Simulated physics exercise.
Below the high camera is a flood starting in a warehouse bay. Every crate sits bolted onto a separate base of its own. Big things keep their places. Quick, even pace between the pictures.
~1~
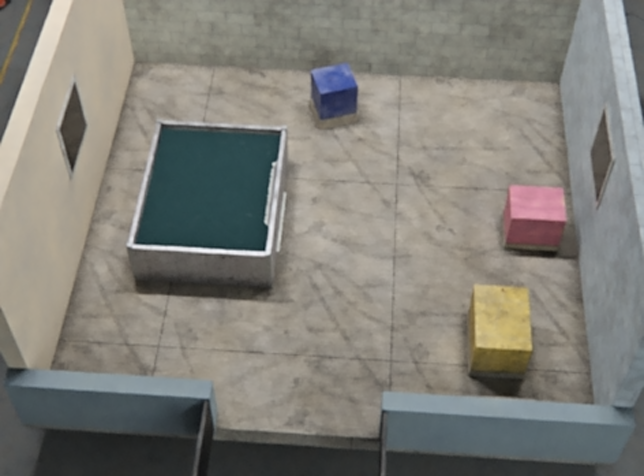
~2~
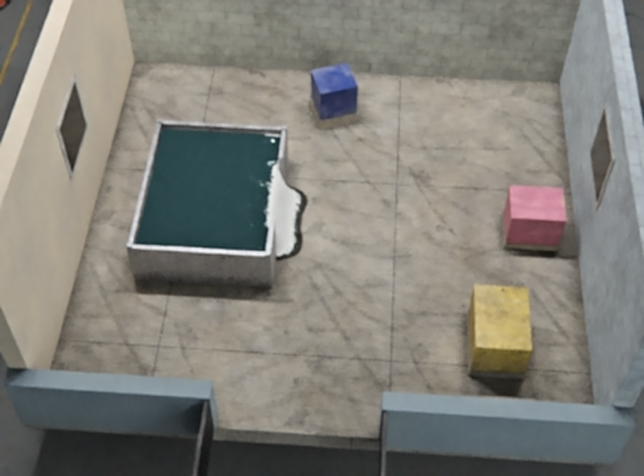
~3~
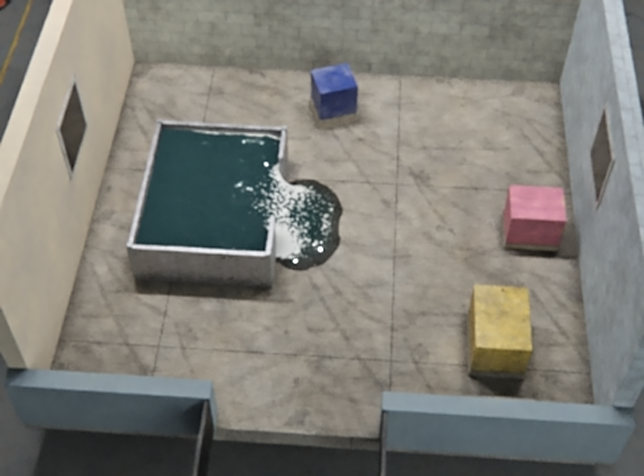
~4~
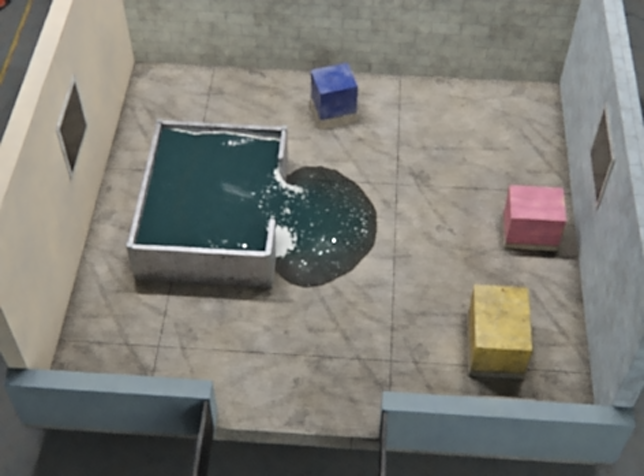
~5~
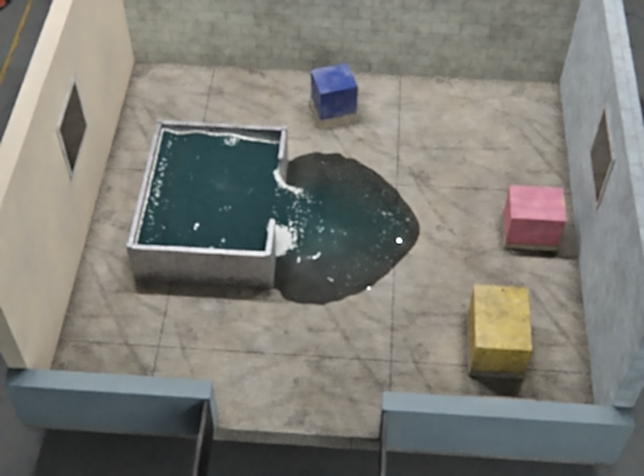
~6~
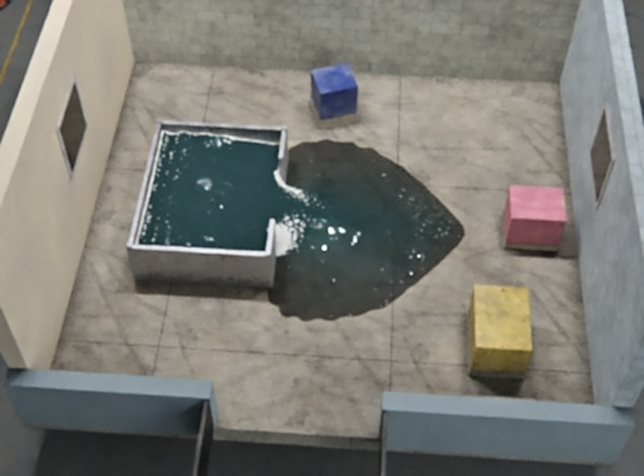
We see a walled bay with a tank of dark water and blue, pink and yellow blocks; water bursts through the tank's right side, foaming, and spreads rightward across the floor in a widening dark pool.
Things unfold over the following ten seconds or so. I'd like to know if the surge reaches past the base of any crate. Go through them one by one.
Here is how it goes: The yellow crate is reached; the blue crate is not reached; the pink crate is reached.
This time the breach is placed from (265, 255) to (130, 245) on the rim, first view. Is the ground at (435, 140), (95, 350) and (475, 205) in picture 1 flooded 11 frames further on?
In the order given, the spots are not soaked, swamped and not soaked.
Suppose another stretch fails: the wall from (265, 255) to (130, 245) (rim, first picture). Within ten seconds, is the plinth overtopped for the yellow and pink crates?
Taking them in turn, the yellow crate is missed and the pink crate is missed.
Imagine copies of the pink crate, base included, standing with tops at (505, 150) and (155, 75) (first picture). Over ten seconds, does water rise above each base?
Crate one: Is inundated. Crate two: Stays clear.
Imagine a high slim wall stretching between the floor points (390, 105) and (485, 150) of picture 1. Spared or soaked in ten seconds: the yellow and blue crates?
Result - yellow crate: Flooded; blue crate: Not flooded.
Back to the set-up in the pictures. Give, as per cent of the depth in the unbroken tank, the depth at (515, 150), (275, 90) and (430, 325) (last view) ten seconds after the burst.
Roughly 14, 6 and 10 per cent, in turn.
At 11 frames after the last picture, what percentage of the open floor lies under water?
I reckon 45 per cent or so.
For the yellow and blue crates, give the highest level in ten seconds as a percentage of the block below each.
150 and 80 per cent, roughly.
A moment on, water covers 35 % of the floor; the yellow crate water round its plinth, the blue crate water round its plinth, the pink crate water round its plinth.
Next, water covers 45 % of the floor; the yellow crate water round its plinth, the blue crate water round its plinth, the pink crate water round its plinth.
Then, water covers 50 % of the floor; the yellow crate water round its plinth, the blue crate water round its plinth, the pink crate water round its plinth.
Later, water covers 70 % of the floor; the yellow crate water round its plinth, the blue crate water round its plinth, the pink crate water round its plinth.
In the end, water covers 100 % of the floor; the yellow crate was topped, the blue crate stayed above the water, the pink crate was topped.
